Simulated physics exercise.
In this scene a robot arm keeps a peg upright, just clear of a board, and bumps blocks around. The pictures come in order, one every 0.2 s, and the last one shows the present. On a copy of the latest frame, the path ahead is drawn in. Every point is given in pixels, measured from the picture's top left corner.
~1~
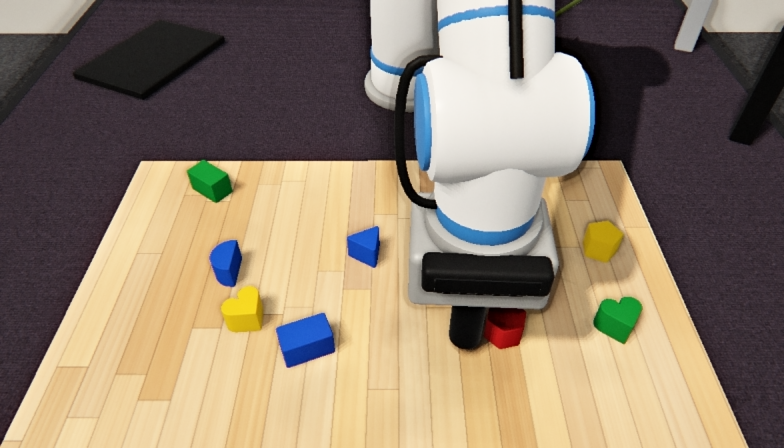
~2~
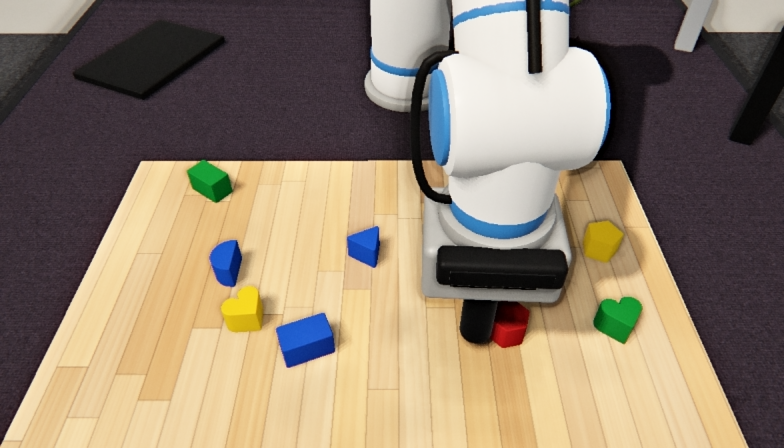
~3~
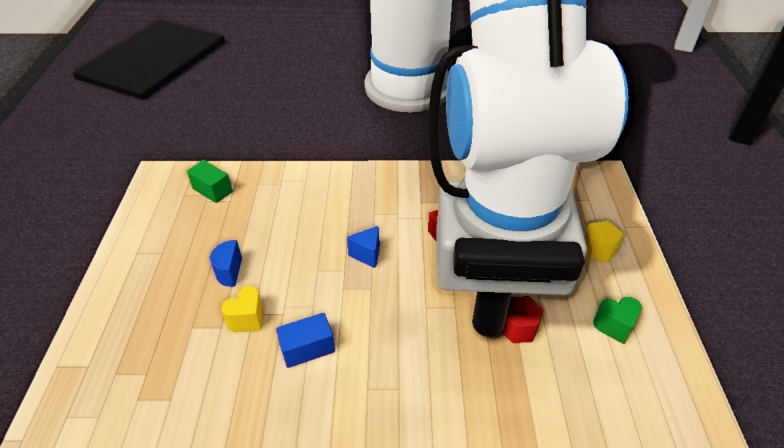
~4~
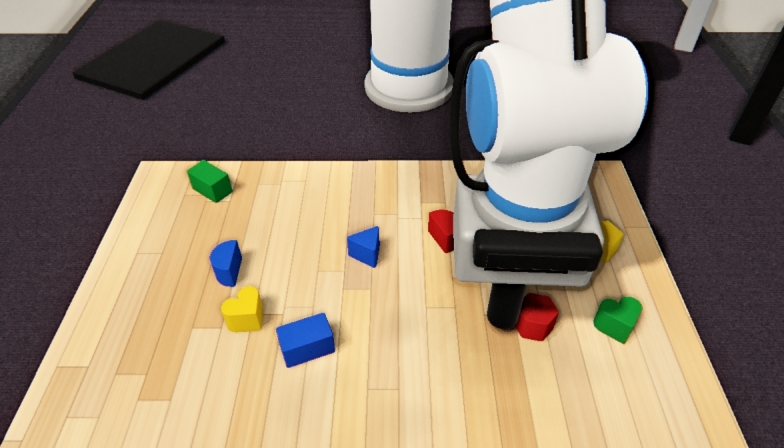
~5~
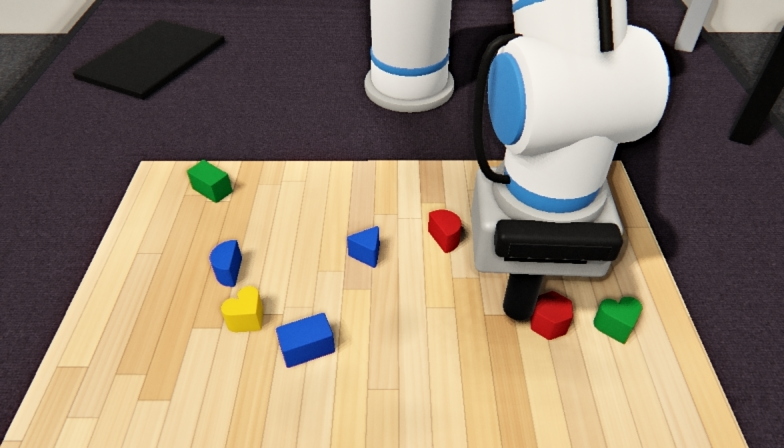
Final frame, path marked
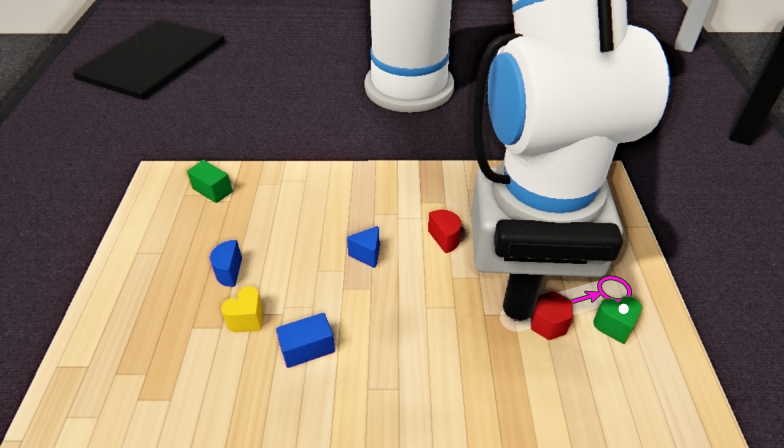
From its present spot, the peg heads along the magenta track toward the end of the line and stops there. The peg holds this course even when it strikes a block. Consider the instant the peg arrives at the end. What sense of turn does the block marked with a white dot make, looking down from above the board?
From overhead, the rotation is counterclockwise.
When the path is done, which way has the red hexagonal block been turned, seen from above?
From above, the turn goes clockwise.
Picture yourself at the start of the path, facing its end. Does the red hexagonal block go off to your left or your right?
With start-to-end as forward, it shifts right.
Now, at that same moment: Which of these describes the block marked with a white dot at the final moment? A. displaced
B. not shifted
Letter A.
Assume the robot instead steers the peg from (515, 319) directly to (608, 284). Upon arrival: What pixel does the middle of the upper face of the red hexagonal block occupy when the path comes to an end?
It will end up at (590, 308).
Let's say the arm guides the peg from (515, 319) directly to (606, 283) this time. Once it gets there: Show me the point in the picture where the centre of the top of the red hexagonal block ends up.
When the path ends, it will be at (587, 307).
Drawn move, from (515, 319) directly to (615, 289); the dot is on the green heart block.
What follows on the original path. One third of the way, peg (553, 299); red hexagonal block (589, 308), turned 50° clockwise; green heart block (630, 310).
Two thirds of the way, peg (587, 289); red hexagonal block (601, 310), turned 90° clockwise; green heart block (643, 315), turned 40° anticlockwise.
At the end, peg (619, 280); red hexagonal block (601, 310), turned 90° clockwise; yellow five-sided block still; green heart block (643, 315), turned 40° anticlockwise.
